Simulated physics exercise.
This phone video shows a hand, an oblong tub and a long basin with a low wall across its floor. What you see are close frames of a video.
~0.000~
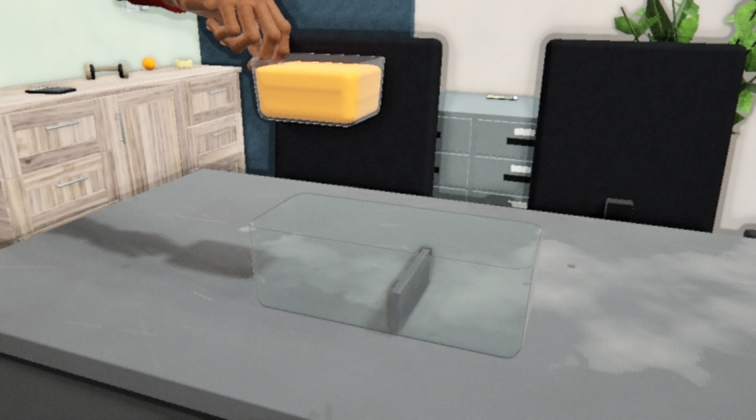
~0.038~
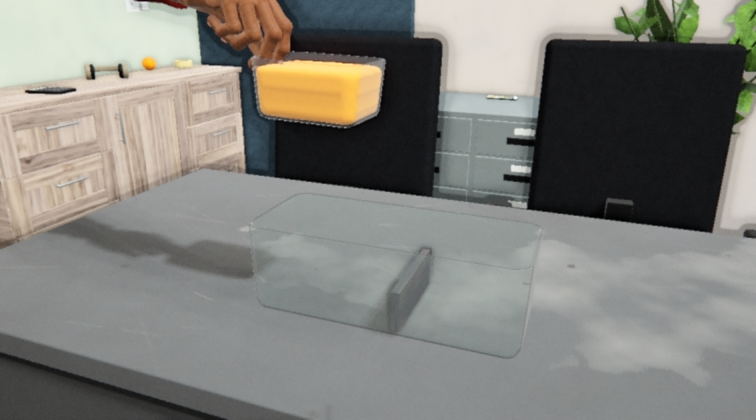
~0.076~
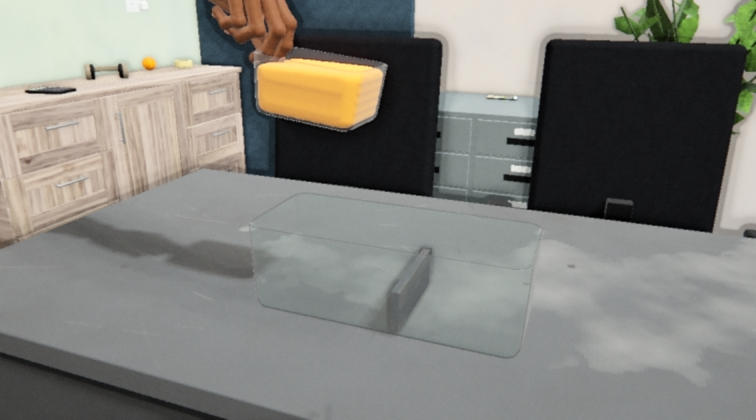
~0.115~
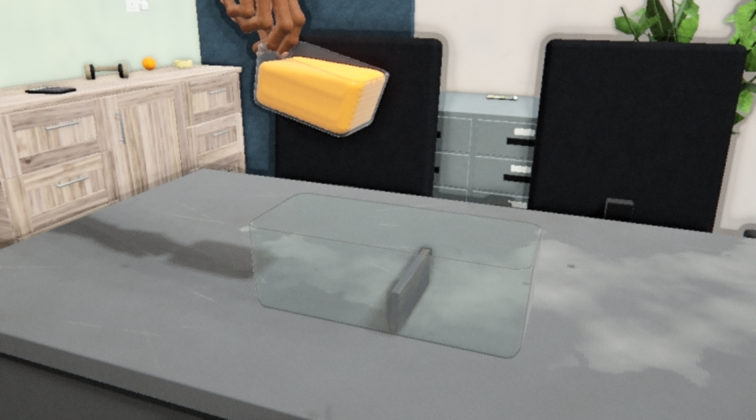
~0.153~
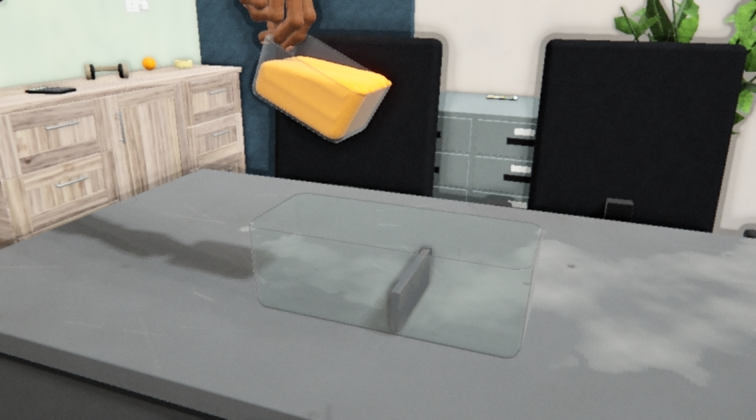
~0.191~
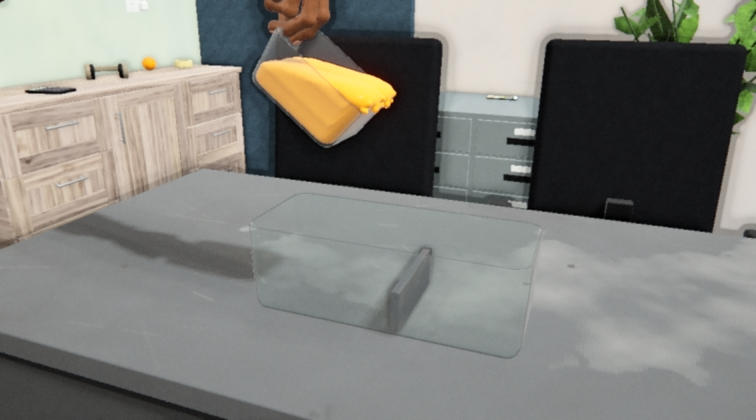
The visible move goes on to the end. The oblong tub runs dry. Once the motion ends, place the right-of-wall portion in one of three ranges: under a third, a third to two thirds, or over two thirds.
Looks to me like the right side of the wall gets at least a third but no more than two thirds.
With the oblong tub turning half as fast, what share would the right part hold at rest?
Result: Roughly 65 %.
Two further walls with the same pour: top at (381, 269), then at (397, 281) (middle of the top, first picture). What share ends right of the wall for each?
You'd get roughly 80 per cent the first time and roughly 55 per cent the second.
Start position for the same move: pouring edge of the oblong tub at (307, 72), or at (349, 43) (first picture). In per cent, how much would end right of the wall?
Estimate, in order: 5 and 15 per cent.
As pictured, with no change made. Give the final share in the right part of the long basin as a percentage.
Around 40 %.
A moment on, the oblong tub is tipped right over and 11 per cent is still to pour, 7 is left of the wall and 27 right of it.
Next, the oblong tub is tipped right over and 1 per cent is still to pour, 44 is left of the wall and 42 right of it.
Then the oblong tub is tipped right over and 0 per cent is still to pour, 49 is left of the wall and 38 right of it.
Later the oblong tub is tipped right over and 0 per cent is still to pour, 53 is left of the wall and 40 right of it.
In the end 53 per cent lies left of the wall, 40 right of it and 7 outside.
